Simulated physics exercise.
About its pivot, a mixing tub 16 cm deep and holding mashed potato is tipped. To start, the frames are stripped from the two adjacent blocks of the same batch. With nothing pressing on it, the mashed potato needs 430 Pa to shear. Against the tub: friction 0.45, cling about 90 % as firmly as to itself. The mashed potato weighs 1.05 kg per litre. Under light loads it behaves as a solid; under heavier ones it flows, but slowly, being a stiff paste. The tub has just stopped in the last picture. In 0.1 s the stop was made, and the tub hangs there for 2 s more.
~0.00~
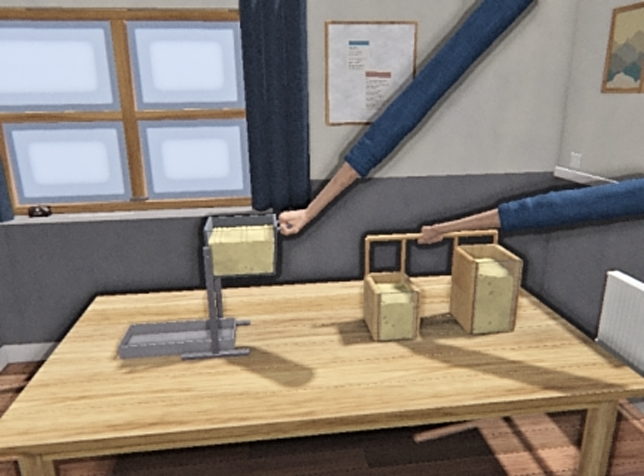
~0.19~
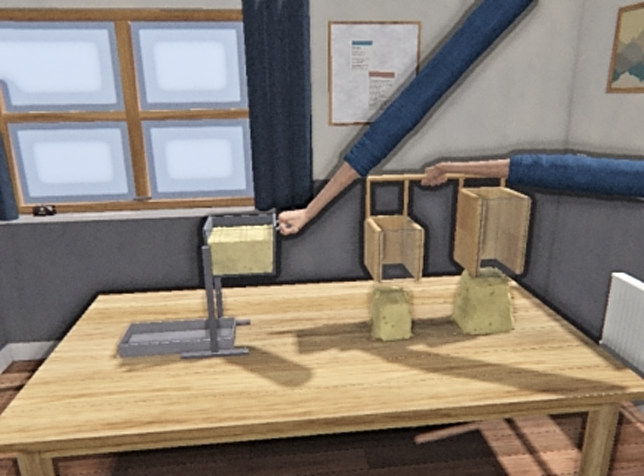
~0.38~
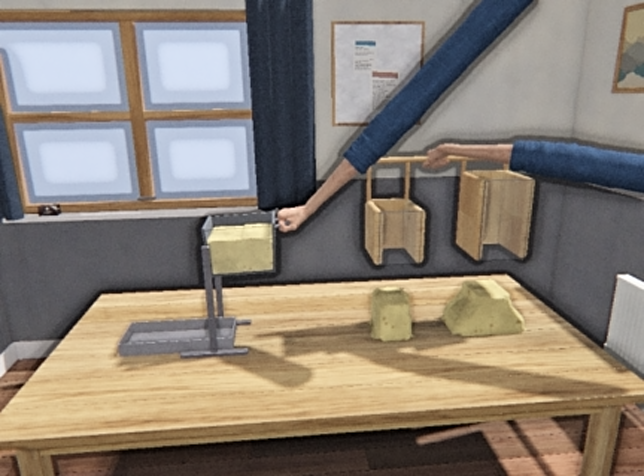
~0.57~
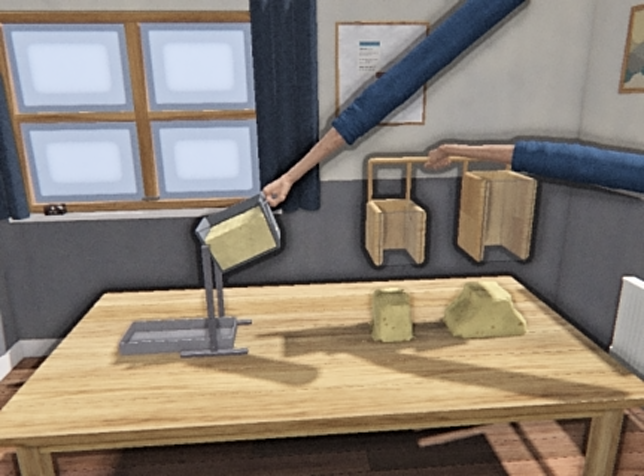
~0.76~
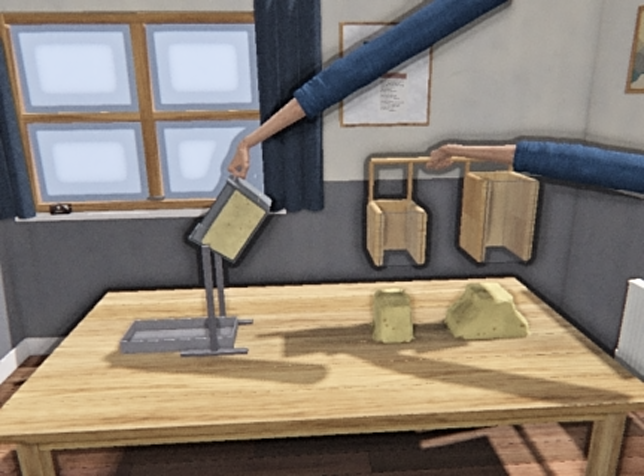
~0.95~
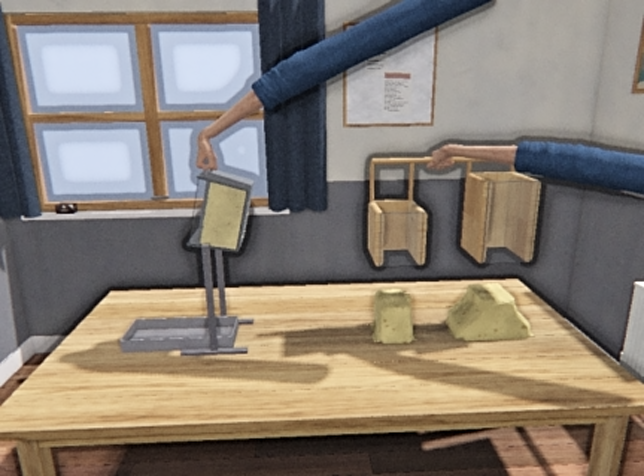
A hand on the right lifted a pair of wooden boxes off two pale yellow blocks, which slumped, the taller one most, and then another hand steeply tilted a gray tub of the same stuff.
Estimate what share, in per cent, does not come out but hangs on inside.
Some 100 per cent hangs on inside.
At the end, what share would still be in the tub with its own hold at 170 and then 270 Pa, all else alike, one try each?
Result: 55 % for the first case, 65 % for the second.
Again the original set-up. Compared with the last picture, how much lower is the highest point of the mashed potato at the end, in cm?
1 cm or so.
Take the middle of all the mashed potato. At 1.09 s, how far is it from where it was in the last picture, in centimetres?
Around 0 centimetres.
After 1.09 s, the tub is at 77 degrees and holds 100 %.
After 1.26 s, the tub is at 77 degrees and holds 100 %.
After 1.43 s, the tub is at 77 degrees and holds 100 %.
After 1.60 s, the tub is at 77 degrees and holds 100 %.
After 2.95 s, at the end, the tub is at 77 degrees and holds 100 %.
